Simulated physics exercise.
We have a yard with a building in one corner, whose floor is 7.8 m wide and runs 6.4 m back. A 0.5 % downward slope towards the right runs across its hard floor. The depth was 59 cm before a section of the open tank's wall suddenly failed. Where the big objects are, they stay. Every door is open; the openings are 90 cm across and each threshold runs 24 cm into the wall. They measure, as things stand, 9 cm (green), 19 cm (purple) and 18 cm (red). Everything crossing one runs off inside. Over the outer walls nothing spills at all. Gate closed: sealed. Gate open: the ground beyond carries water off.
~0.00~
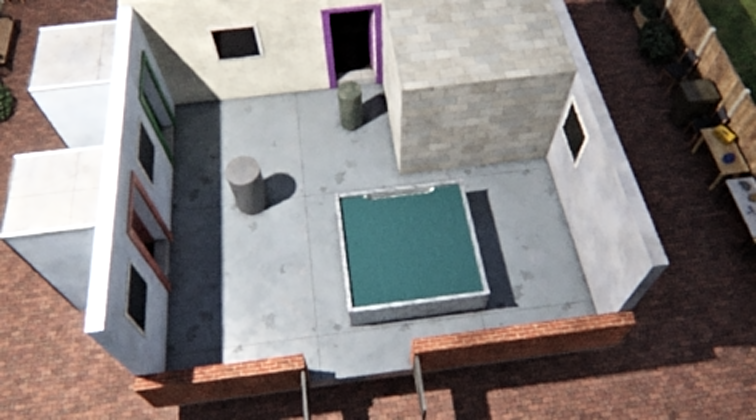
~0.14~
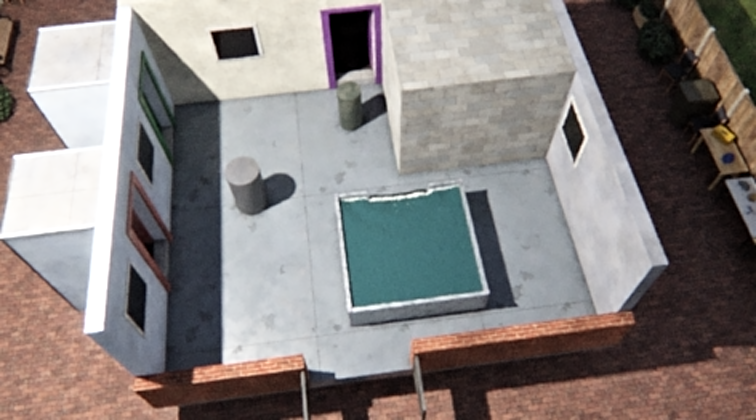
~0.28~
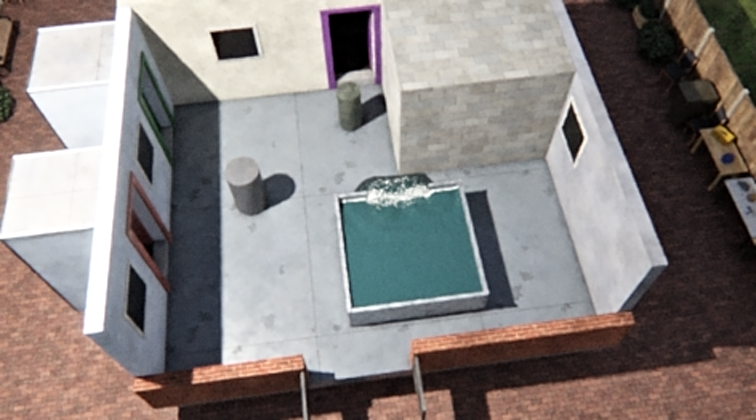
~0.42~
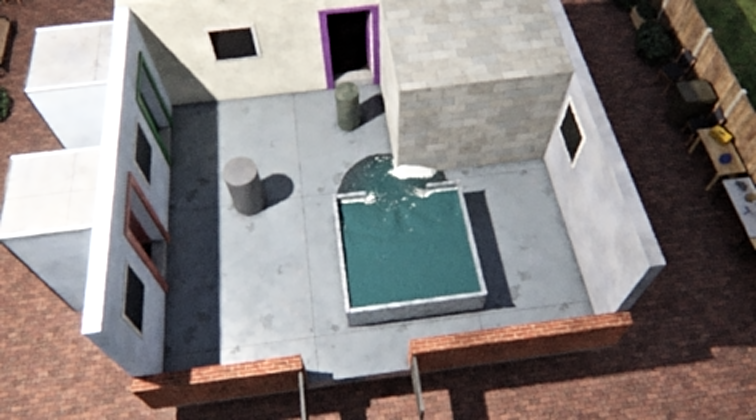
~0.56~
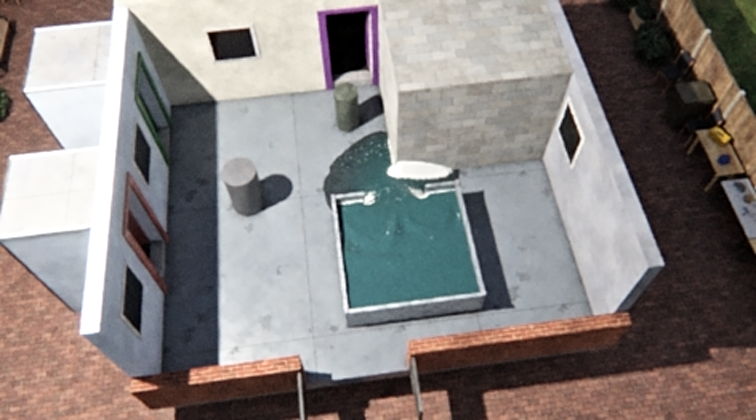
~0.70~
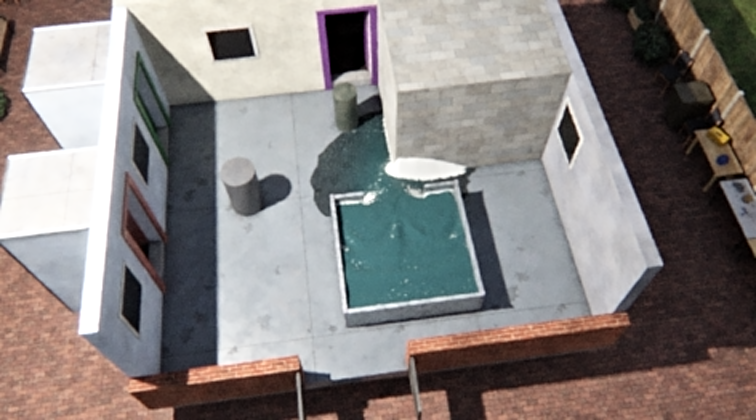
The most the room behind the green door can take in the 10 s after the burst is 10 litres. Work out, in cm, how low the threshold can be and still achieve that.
It can be no lower than about 20 cm.
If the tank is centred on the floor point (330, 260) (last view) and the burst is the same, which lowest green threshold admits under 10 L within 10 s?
Roughly 18 centimetres.
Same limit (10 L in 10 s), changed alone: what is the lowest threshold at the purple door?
At purple, roughly 28 cm.
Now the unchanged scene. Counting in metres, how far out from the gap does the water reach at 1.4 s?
3.4 m.
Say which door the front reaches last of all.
It is the red one.
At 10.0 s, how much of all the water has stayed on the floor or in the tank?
About 90 %.
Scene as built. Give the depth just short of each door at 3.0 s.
Green door: 4 cm; purple door: 24 cm; red door: 0 cm.
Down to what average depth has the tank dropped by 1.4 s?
Some 44 cm.
After 1.4 s water covers 20 % of the floor, deepest (45 cm) near (405, 176); it has not reached the green door.
After 3.0 s water covers 45 % of the floor, deepest (34 cm) near (170, 108); 4 cm at the green door, 0 litres in over its 9 cm threshold.
After 10.0 s water covers 100 % of the floor, deepest (12 cm) near (532, 162); 9 cm at the green door, 148 litres in over its 9 cm threshold.
At the green door as built, the water arrived by 3.0 s and peaked near 21 cm at 4.2 s.
With a threshold of 18 cm, 20 litres would have come in within the 10 s; with 24.5 cm, 2 litres. So under 10 litres takes about 20 cm.
